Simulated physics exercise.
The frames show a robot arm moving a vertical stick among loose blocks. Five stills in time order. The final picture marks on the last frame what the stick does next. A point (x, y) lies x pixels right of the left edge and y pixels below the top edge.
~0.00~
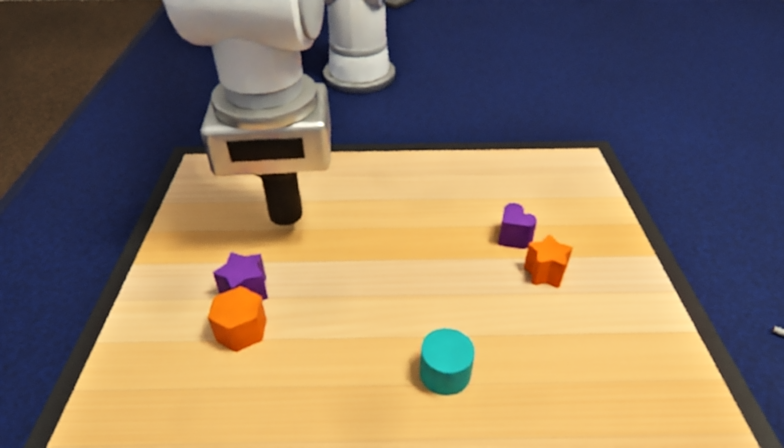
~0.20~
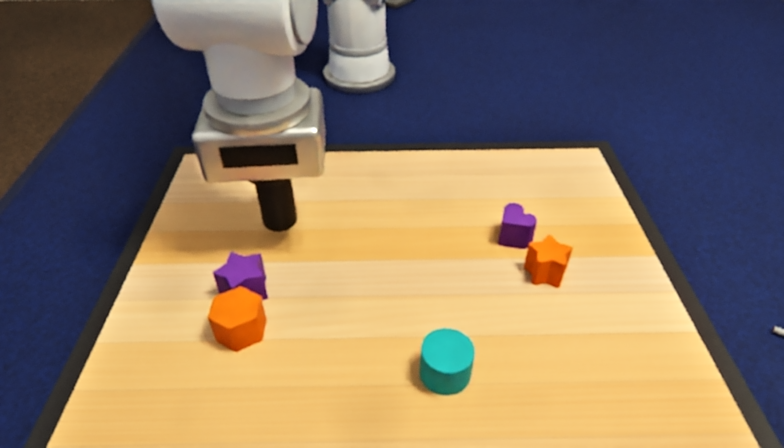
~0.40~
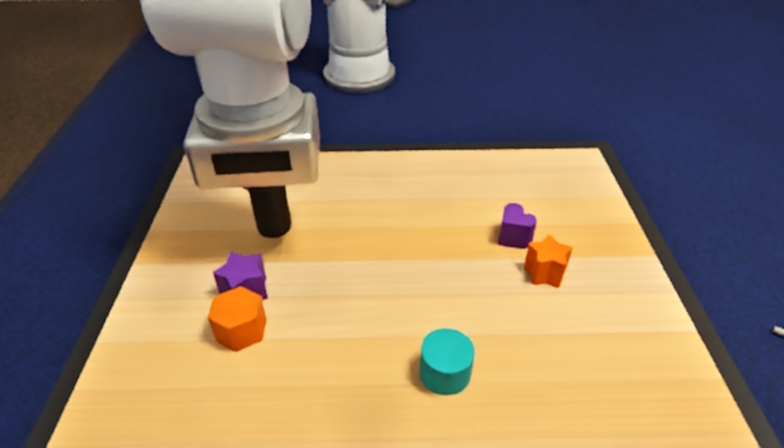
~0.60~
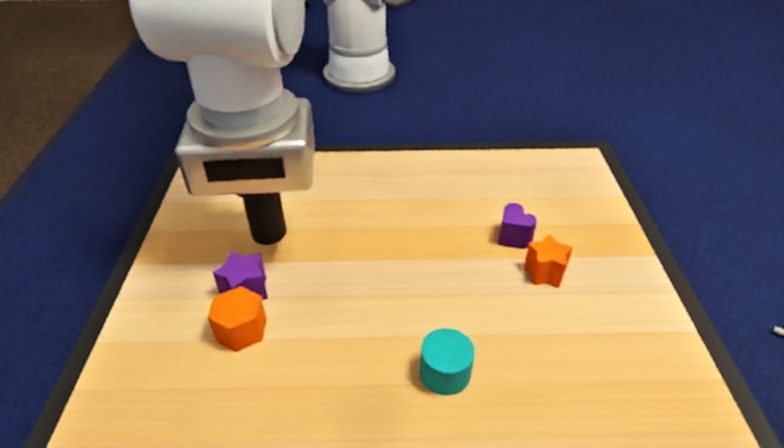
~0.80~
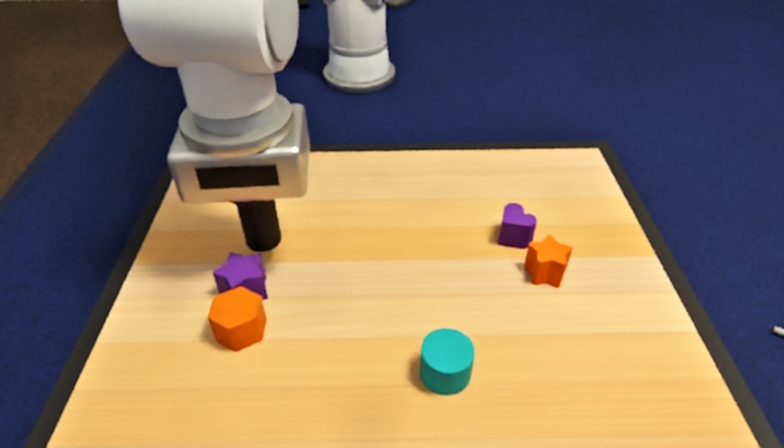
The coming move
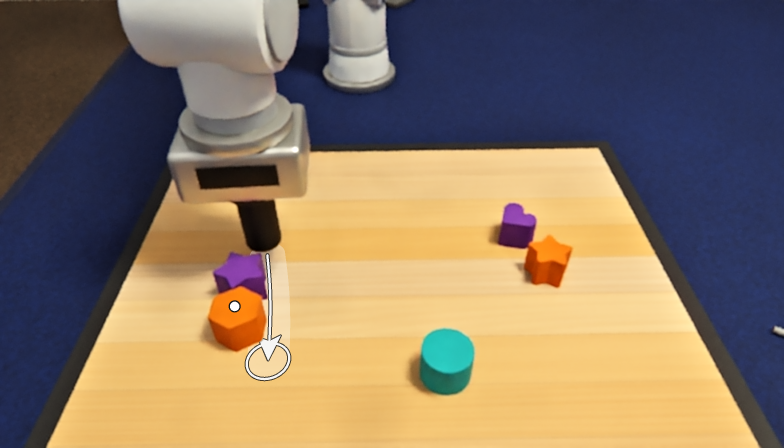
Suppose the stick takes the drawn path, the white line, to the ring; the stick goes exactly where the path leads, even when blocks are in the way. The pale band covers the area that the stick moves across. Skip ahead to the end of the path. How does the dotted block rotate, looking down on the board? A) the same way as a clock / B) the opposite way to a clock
Option B.
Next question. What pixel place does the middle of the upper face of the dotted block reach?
Somewhere near (211, 336).
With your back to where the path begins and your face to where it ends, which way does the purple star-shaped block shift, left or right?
It shifts to the right.
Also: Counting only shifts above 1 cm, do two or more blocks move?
Yes, that is how it ends up.
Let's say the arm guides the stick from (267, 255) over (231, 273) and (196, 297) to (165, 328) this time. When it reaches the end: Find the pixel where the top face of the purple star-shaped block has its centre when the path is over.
I'd guess (220, 283).
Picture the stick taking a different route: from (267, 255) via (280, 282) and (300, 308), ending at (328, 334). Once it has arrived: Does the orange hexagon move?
Going by the path, yes.
The line goes from (267, 255) by way of (270, 303) to (268, 361); the dot is on the orange hexagon.
On the path given first. One third of the way, stick (267, 273); orange hexagon (226, 319), turned 15° anticlockwise; purple star-shaped block (232, 282), turned 40° clockwise.
Two thirds of the way, stick (267, 308); orange hexagon (212, 335), turned 40° anticlockwise; purple star-shaped block (223, 294), turned 85° clockwise.
At the end, stick (264, 347); orange hexagon (211, 336), turned 35° anticlockwise; purple star-shaped block (223, 295), turned 85° clockwise.
